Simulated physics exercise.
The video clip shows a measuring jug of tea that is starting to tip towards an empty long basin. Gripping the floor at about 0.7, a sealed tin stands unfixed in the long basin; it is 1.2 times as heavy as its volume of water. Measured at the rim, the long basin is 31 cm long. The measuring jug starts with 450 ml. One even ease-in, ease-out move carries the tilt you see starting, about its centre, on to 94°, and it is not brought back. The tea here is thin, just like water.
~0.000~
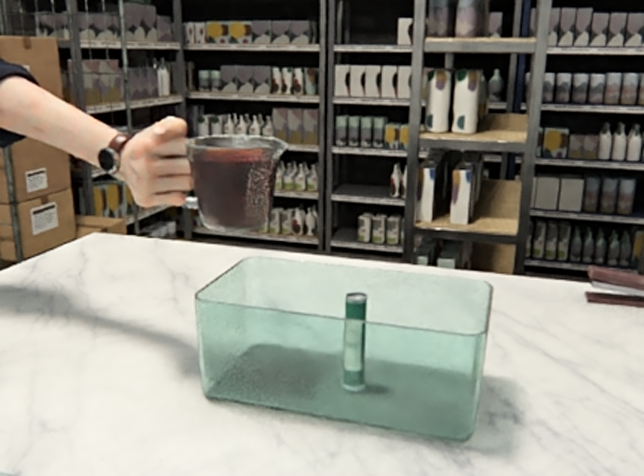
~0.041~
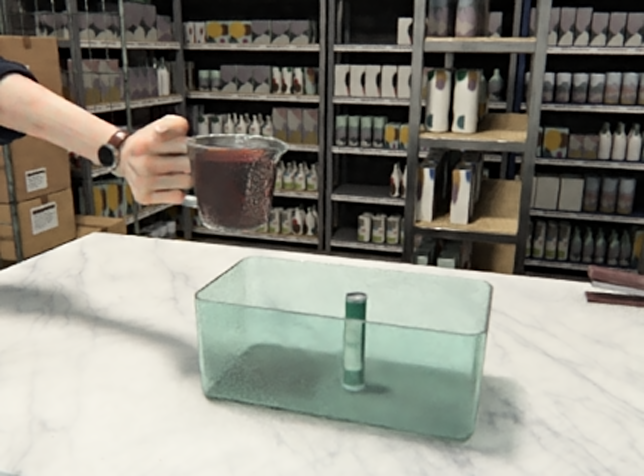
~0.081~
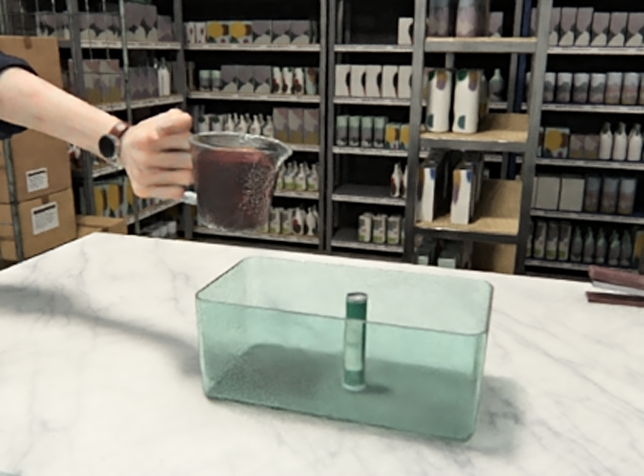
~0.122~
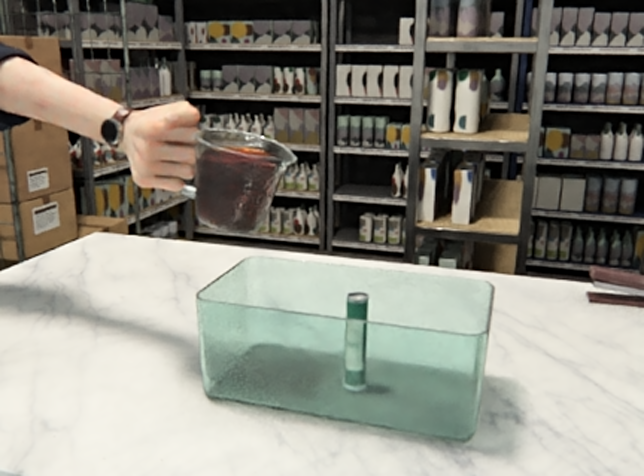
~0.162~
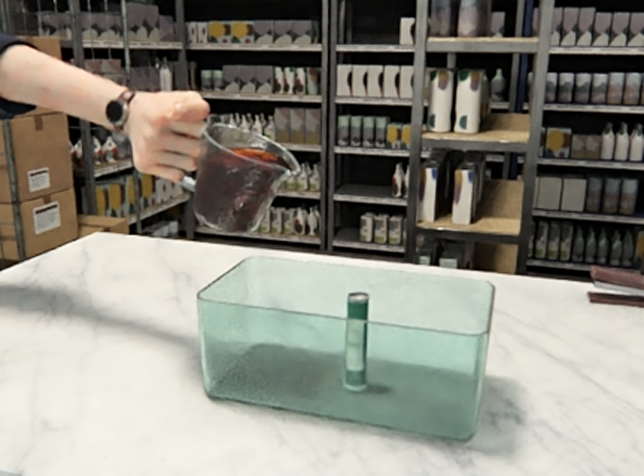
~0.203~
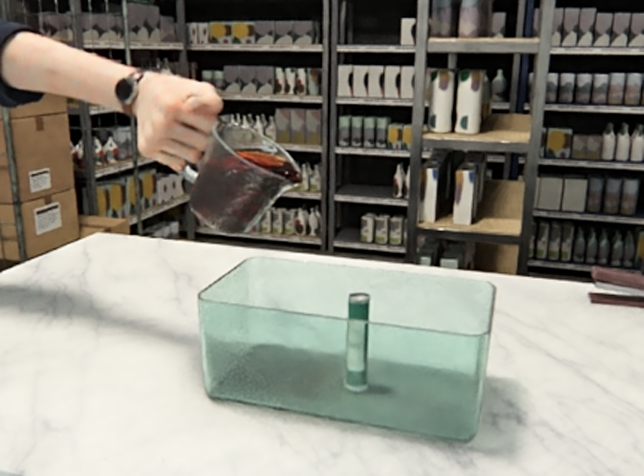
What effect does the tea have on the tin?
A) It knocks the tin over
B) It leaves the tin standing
It knocks the tin over (A).
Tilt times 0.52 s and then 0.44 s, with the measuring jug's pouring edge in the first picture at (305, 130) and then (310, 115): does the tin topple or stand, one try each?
Run one: It tumbles. Run two: It tumbles.
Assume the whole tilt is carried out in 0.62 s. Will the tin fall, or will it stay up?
In that case the tin overturns.
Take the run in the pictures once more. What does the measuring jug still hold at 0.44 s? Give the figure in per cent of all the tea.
Some 46 per cent.
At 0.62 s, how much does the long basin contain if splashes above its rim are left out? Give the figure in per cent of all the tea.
Roughly 76 percent of it.
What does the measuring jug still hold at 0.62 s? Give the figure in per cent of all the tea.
12 per cent or so.
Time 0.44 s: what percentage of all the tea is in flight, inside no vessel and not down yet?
Near 28 per cent of it all.
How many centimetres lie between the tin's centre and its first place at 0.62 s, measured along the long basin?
Near 2 cm.
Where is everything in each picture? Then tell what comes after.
The first frame shows tilt 0°; pouring edge (287, 146); surface from (198, 152) to (277, 156); the long basin's rim runs from (221, 277) to (489, 308); the tin's top is at (356, 300).
The second frame shows tilt 1°; pouring edge (288, 148); surface from (199, 151) to (277, 157).
The third frame shows tilt 6°; pouring edge (291, 152); surface from (201, 150) to (280, 158).
The fourth frame shows tilt 13°; pouring edge (296, 160); surface from (206, 149) to (285, 162).
The fifth frame shows tilt 22°; pouring edge (300, 171); surface from (209, 153) to (292, 166).
The sixth frame shows tilt 32°; pouring edge (302, 184); surface from (209, 164) to (298, 173); 1 per cent is over the edge.
By 0.44 s the tilt is 90° and 46 per cent is still to pour; the tin stands where it began.
By 0.62 s the tilt is 94° and 11 per cent is still to pour; the tin leans 9°.
By 0.81 s the tilt is 94° and 2 per cent is still to pour; the tin leans 55°.
By 1.01 s the tilt is 94° and 0 per cent is still to pour; the tin lies on its side.
At rest the tin lies on its side.
